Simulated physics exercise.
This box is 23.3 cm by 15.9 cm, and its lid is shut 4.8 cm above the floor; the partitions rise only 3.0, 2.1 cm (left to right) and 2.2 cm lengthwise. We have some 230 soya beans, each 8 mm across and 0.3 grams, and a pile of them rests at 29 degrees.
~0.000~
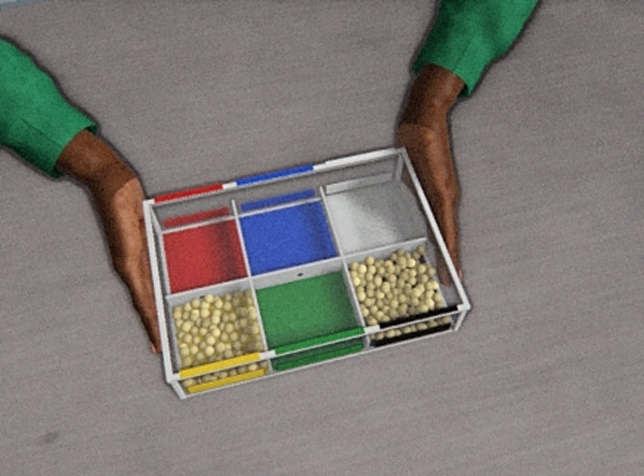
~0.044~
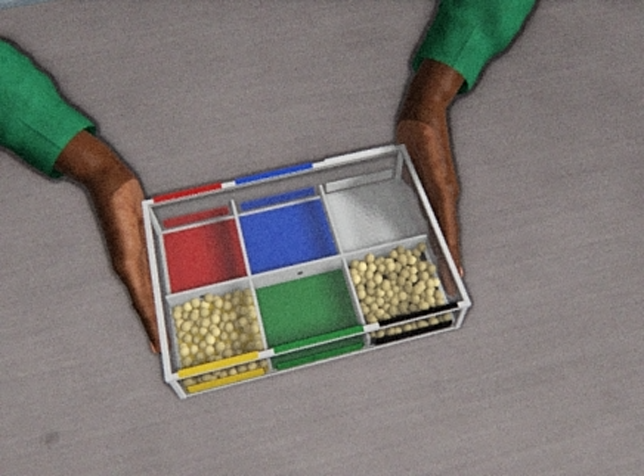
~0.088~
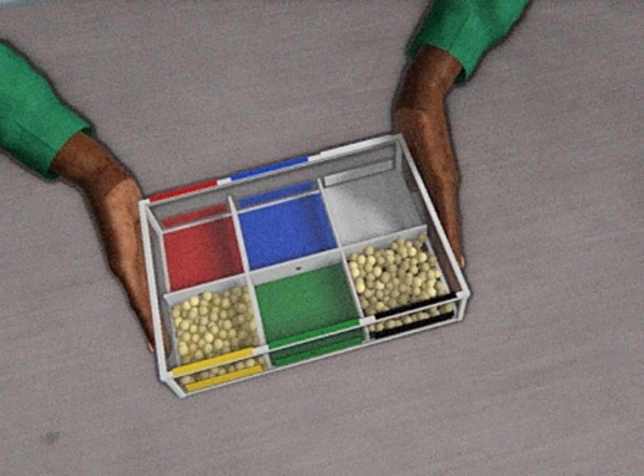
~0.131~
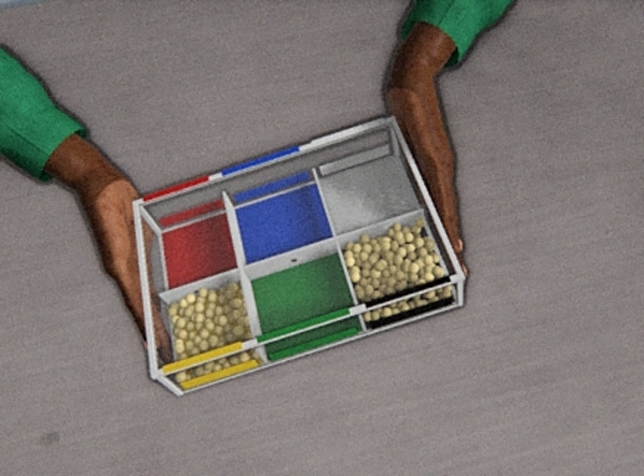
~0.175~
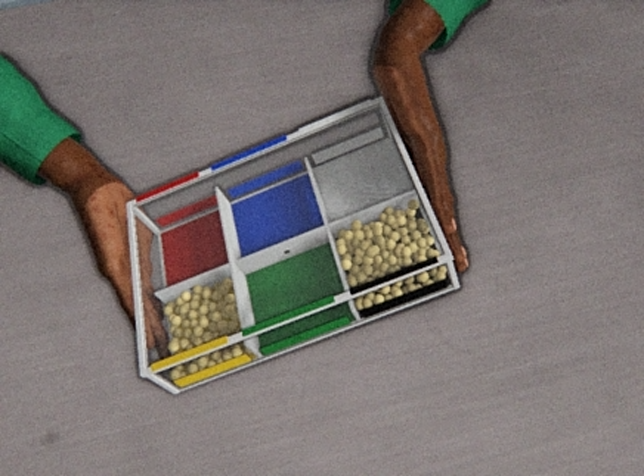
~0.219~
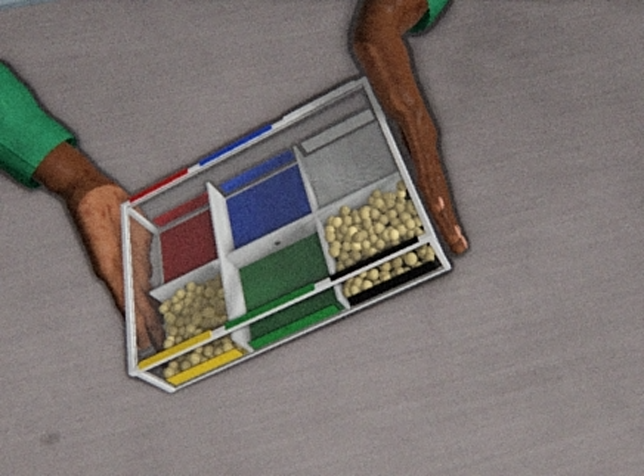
Two hands tilting a clear six-compartment box, its right side rising, with pale beans resting in the yellow and black sections.
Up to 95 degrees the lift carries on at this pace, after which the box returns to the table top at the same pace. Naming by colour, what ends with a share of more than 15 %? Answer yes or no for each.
Red: Yes, blue: No, green: No, yellow: Yes, white: No, black: No.
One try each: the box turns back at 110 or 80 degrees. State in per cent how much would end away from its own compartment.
70 and 55 %.
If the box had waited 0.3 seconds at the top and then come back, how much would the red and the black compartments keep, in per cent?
Result - red: 55 %; black: 0 %.
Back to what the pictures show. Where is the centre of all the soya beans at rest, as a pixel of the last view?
Approximately (198, 294) in the last picture.
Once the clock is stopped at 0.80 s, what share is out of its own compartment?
Roughly 50 in a hundred.
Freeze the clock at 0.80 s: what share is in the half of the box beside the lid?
Roughly 80 percent of the pieces.
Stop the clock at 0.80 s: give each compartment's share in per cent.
Red 10; blue 5; green 20; yellow 45; white 5; black 15.
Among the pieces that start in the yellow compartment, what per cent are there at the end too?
Around 80 %.
After 0.80 s, tilt 94 degrees; red 10 %, blue 5 %, green 20 %, yellow 45 %, white 5 %, black 15 %.
After 1.18 s, tilt 40 degrees; red 45 %, blue 5 %, green 5 %, yellow 45 %.
After 1.65 s, tilt 0 degrees; red 45 %, blue 5 %, green 5 %, yellow 45 %.
In the end, at 2.2 s, red 45 %, blue 5 %, green 5 %, yellow 45 %, white 0 %, black 0 %.
